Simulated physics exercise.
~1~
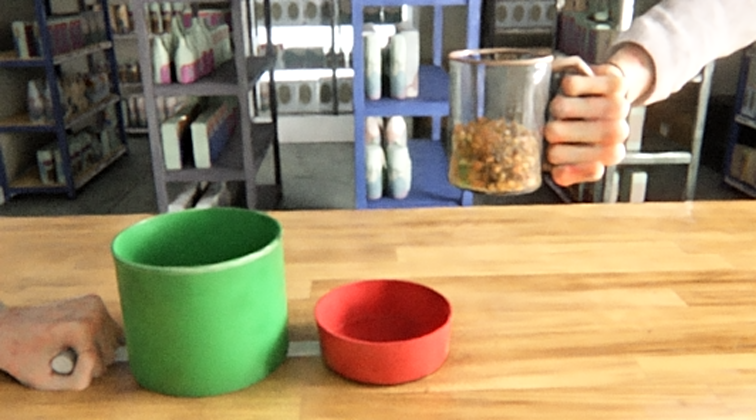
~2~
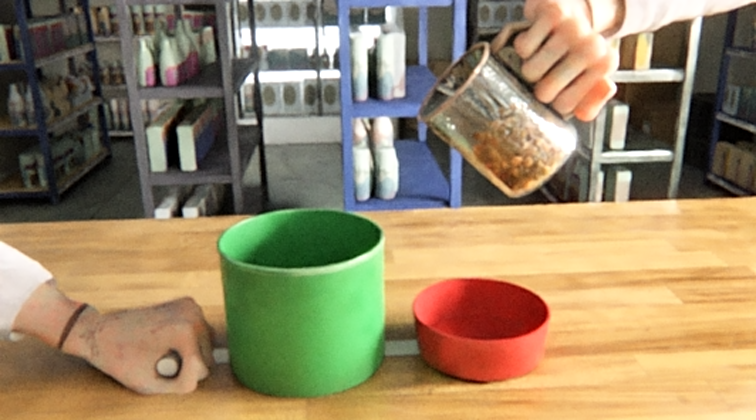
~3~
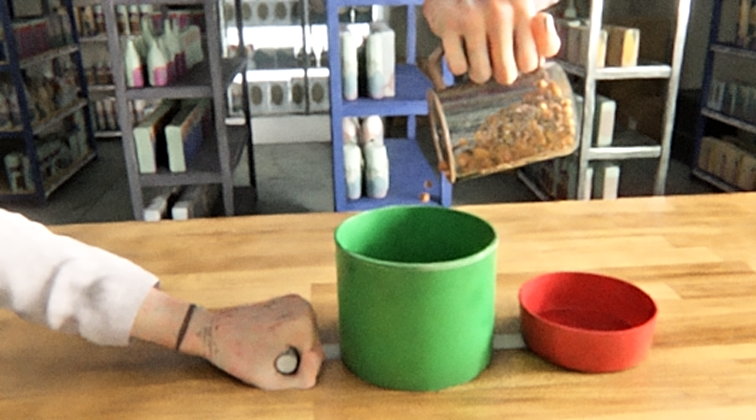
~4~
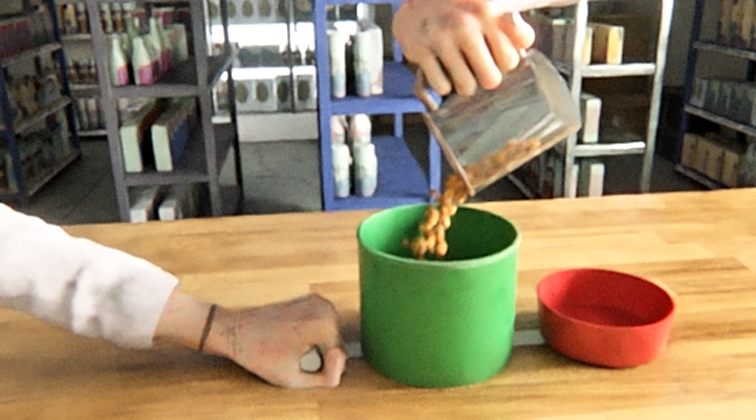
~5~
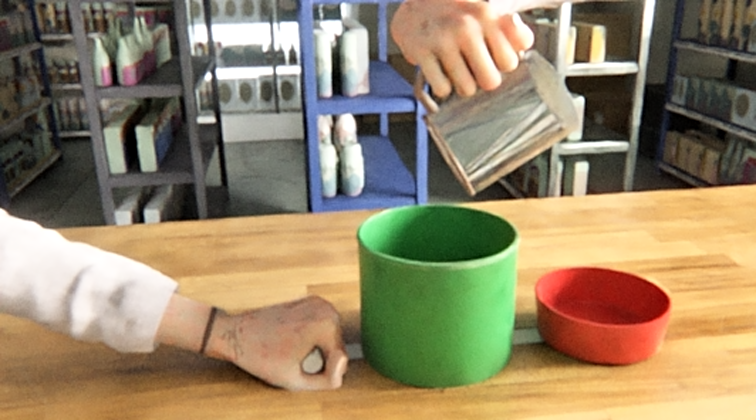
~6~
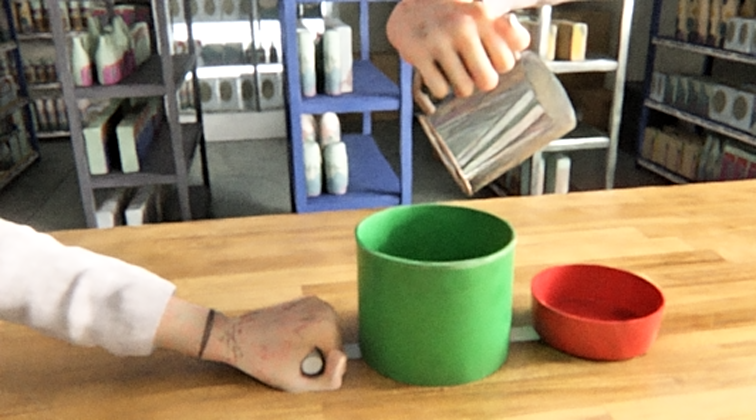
A hand tipped a clear cup of roasted chickpeas over a wooden table while another hand slid a green pot and a red dish to the right, and the chickpeas poured into the green pot, leaving the cup empty and the red dish bare.
